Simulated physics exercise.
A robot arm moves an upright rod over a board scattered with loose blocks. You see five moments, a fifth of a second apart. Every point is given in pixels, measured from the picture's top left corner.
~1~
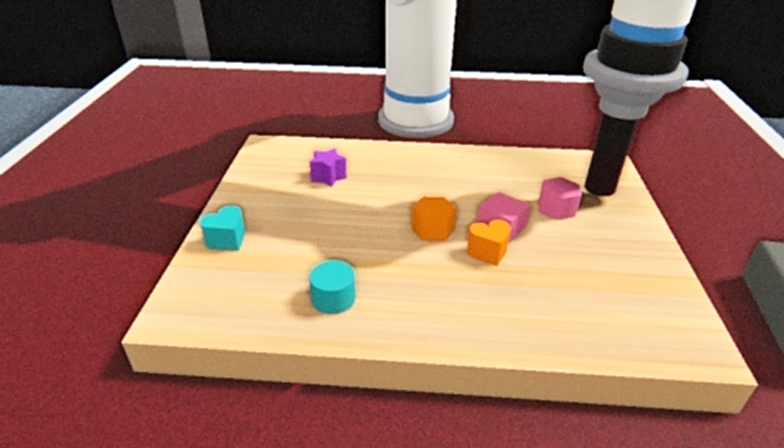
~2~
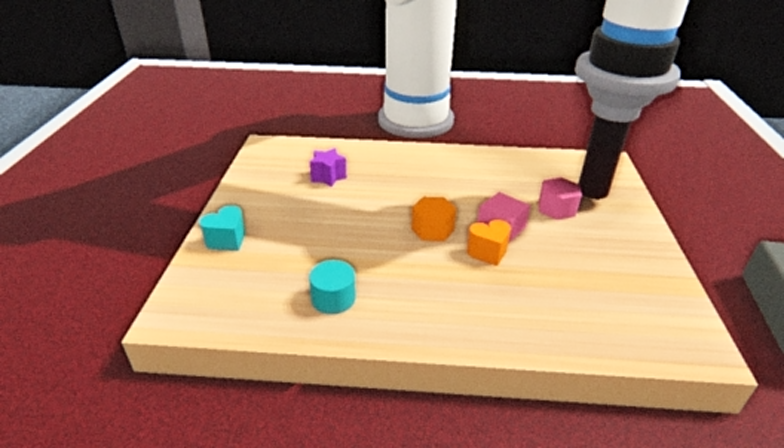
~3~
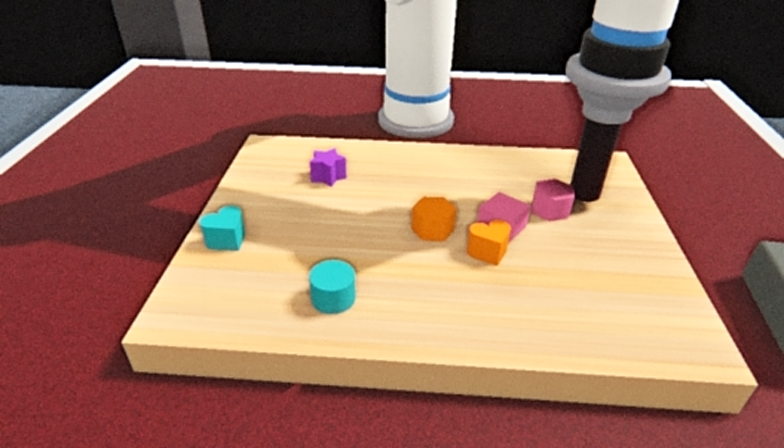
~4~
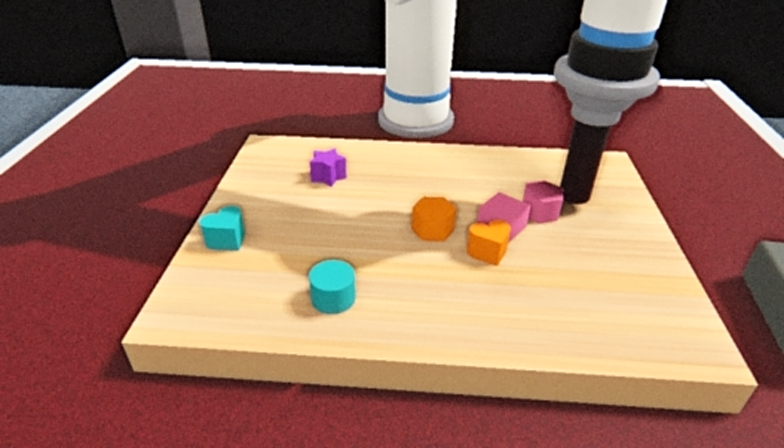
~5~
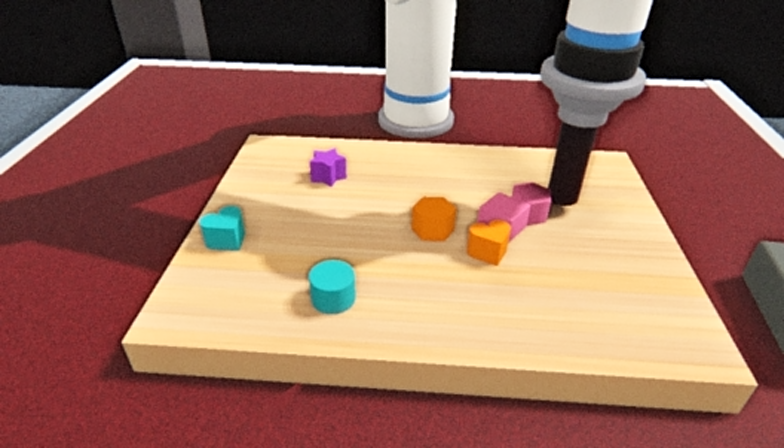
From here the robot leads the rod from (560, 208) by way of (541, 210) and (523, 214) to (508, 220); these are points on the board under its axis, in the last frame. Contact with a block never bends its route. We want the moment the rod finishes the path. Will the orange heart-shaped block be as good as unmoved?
No, that is not what happens.
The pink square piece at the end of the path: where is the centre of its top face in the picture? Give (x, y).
I'd place it at (473, 222), taking the centre of its top.
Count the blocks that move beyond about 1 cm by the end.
Blocks displaced: At least 3.
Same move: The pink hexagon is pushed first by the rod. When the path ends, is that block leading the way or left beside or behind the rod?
I expect it to be in front.
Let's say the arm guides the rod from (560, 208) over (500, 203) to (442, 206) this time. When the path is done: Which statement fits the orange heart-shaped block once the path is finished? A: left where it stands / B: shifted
B
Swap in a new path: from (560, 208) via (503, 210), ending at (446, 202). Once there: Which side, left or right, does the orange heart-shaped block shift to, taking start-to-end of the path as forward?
Left-hand side.
What follows on the original path. Halfway along, rod at (533, 201); orange heart-shaped block at (478, 239); pink square piece at (484, 215); pink hexagon at (504, 198), turned 15° anticlockwise.
At the end, rod at (510, 210); orange hexagon still; orange heart-shaped block at (472, 246); pink square piece at (473, 222), turned 30° anticlockwise; pink hexagon at (477, 200), turned 30° anticlockwise.
